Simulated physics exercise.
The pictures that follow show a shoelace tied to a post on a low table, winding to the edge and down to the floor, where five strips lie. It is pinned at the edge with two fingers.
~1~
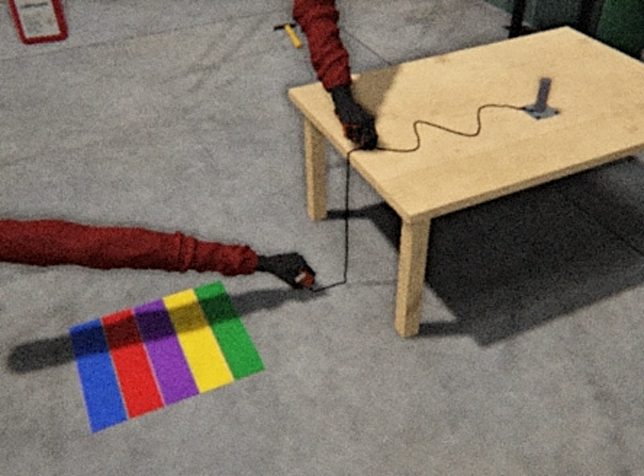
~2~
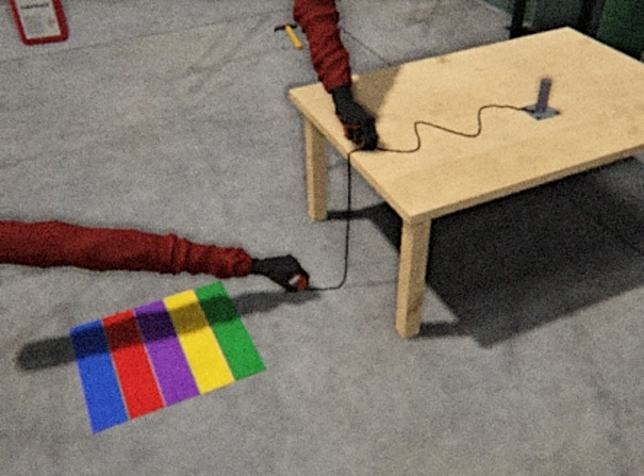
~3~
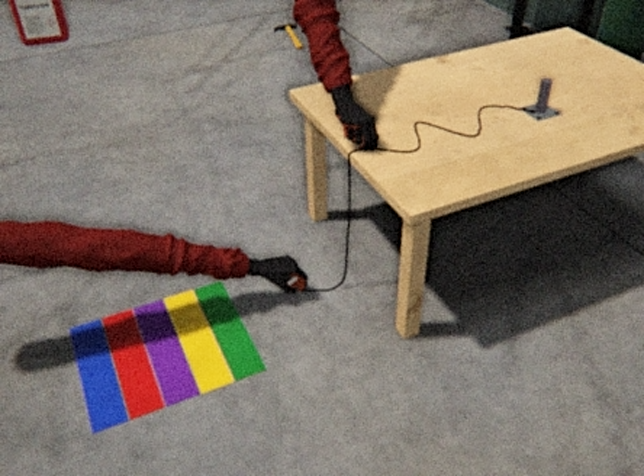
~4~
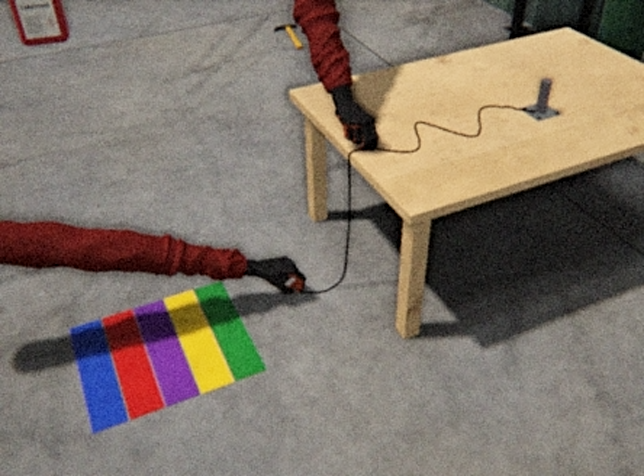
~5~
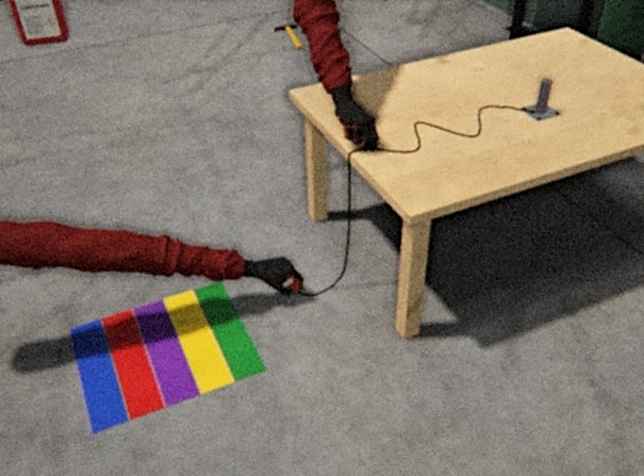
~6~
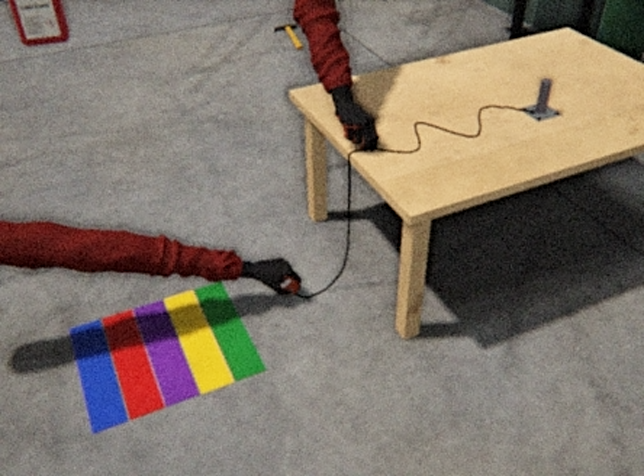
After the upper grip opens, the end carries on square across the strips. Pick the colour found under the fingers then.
Blue is under them.
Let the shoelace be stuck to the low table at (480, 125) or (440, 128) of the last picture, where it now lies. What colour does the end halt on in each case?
Try one: Red. Try two: Purple.
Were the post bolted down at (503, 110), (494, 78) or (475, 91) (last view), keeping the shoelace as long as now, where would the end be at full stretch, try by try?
Around (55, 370), then (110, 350), then (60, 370).
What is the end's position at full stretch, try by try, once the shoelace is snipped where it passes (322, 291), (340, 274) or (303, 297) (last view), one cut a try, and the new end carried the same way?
Respectively (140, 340), (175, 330) and (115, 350).
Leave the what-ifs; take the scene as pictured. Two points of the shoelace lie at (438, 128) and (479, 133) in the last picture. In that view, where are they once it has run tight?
Result - first point (397, 146), second point (441, 135).
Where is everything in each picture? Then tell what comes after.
End (306, 286); green (242, 357); yellow (210, 368); purple (176, 380); red (141, 393); blue (105, 406), in the first frame.
End (300, 288); shoelace through (498, 106) (475, 136) (417, 133) (370, 147) (349, 205) (346, 269), in the second frame.
End (298, 289), in the third frame.
End (295, 290); shoelace through (498, 107) (475, 136) (417, 133) (370, 148) (350, 205) (345, 269), in the fourth frame.
End (293, 291), in the fifth frame.
End (292, 292); shoelace through (498, 107) (475, 137) (417, 133) (370, 148) (349, 205) (343, 270), in the sixth frame.
Soon after, end near (161, 335); over purple.
Then, end near (118, 349); over red.
At full stretch, end near (93, 357); over blue. The blue one.
